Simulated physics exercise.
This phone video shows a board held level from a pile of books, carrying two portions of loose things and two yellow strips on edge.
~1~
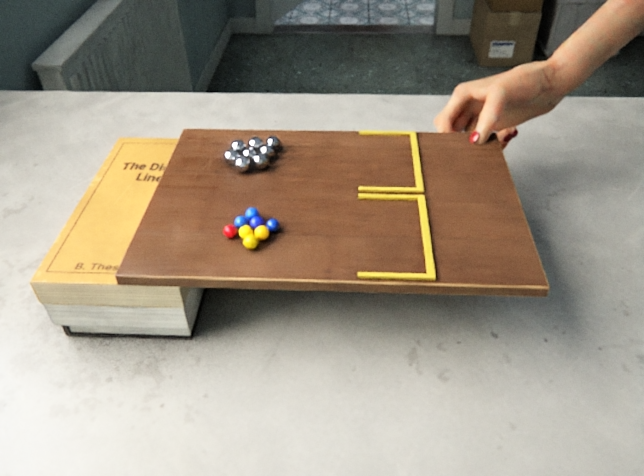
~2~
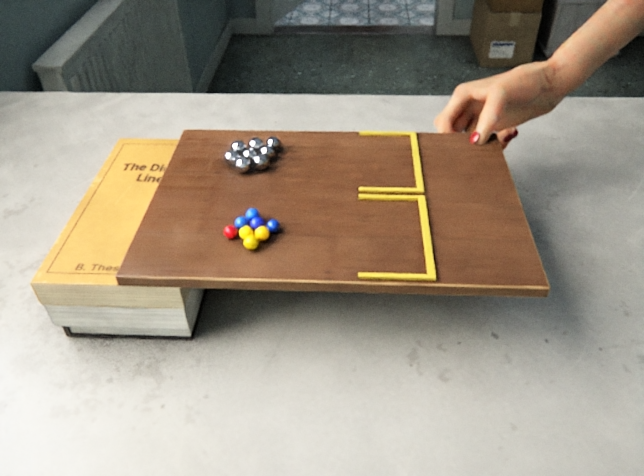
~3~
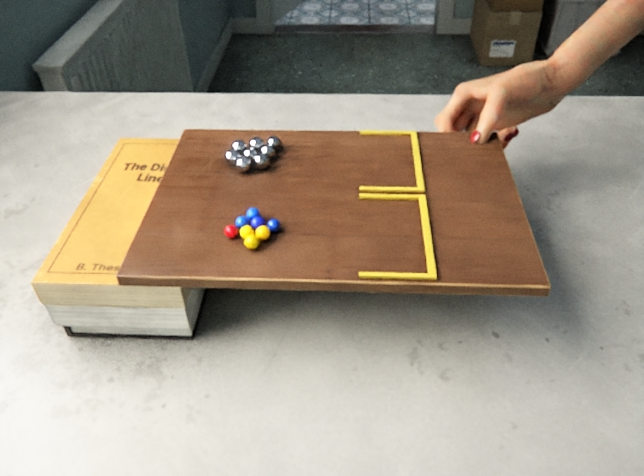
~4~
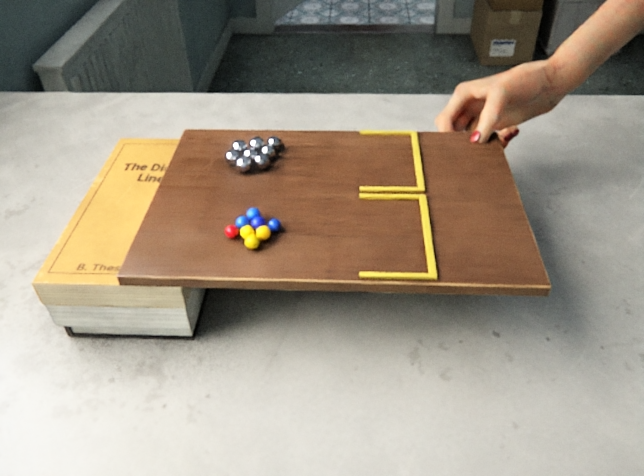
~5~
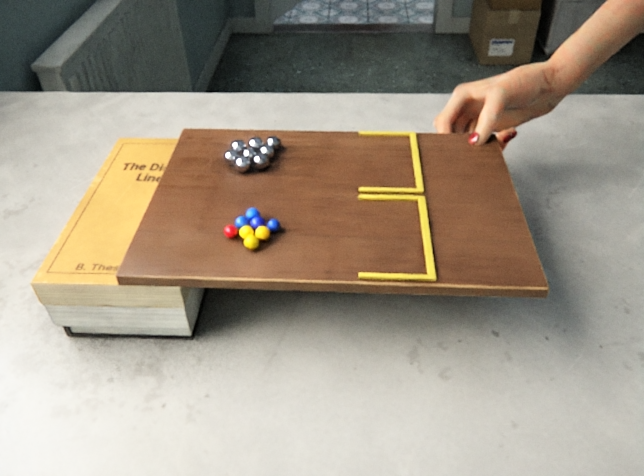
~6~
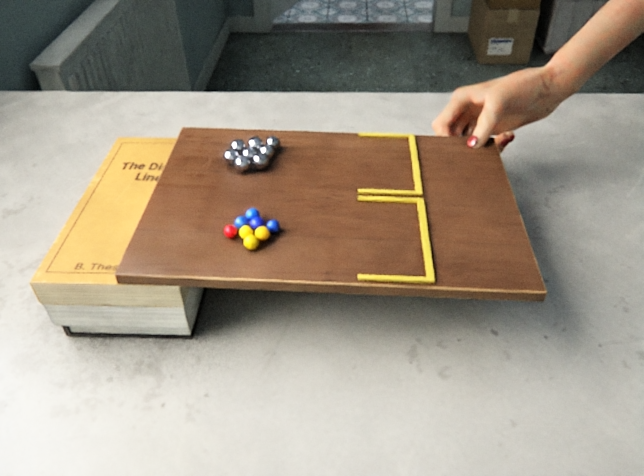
A hand held a brown board level off a thick book, then lowered its right end very slightly, while the silver balls, the colorful beads and the yellow strips on it stayed put.
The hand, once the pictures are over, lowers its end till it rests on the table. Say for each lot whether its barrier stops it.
At the end, the nearer lot gets past. The farther lot gets past.
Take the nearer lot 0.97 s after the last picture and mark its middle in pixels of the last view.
Around (472, 289).
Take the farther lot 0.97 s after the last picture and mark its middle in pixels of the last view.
Near (508, 222).
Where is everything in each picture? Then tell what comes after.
The first frame shows held end of the board at (533, 284), level; book pile at (147, 210), about a quarter as high as the board is long; nearer lot at (246, 232), a few round plastic beads; farther lot at (250, 155), a few steel balls; nearer bar at (426, 234), much lower than a piece; farther bar at (416, 160), much lower than a piece.
The second frame shows held end of the board at (534, 284), level; farther lot at (250, 156).
The third frame shows held end of the board at (535, 283), level; nearer lot at (247, 232).
The fourth frame shows held end of the board at (535, 283), level; farther lot at (251, 155).
The fifth frame shows held end of the board at (533, 285), down by 1°; nearer lot at (247, 232).
The sixth frame shows held end of the board at (531, 288), down by 2°; book pile at (146, 210); nearer lot at (257, 224), not moving; farther lot at (249, 155), not moving; nearer bar at (425, 237); farther bar at (415, 163).
Then, 0.27 s after the last picture, board sloping at 7°; nearer lot where it was; farther lot on its way down.
Then, 0.60 s after the last picture, board sloping at 13°; nearer lot on its way down; farther lot on its way down.
Then, 0.97 s after the last picture, board resting at 16°; nearer lot most past its bar; farther lot all past its bar.
By the end, board resting at 16°; nearer lot most past its bar; farther lot all past its bar.
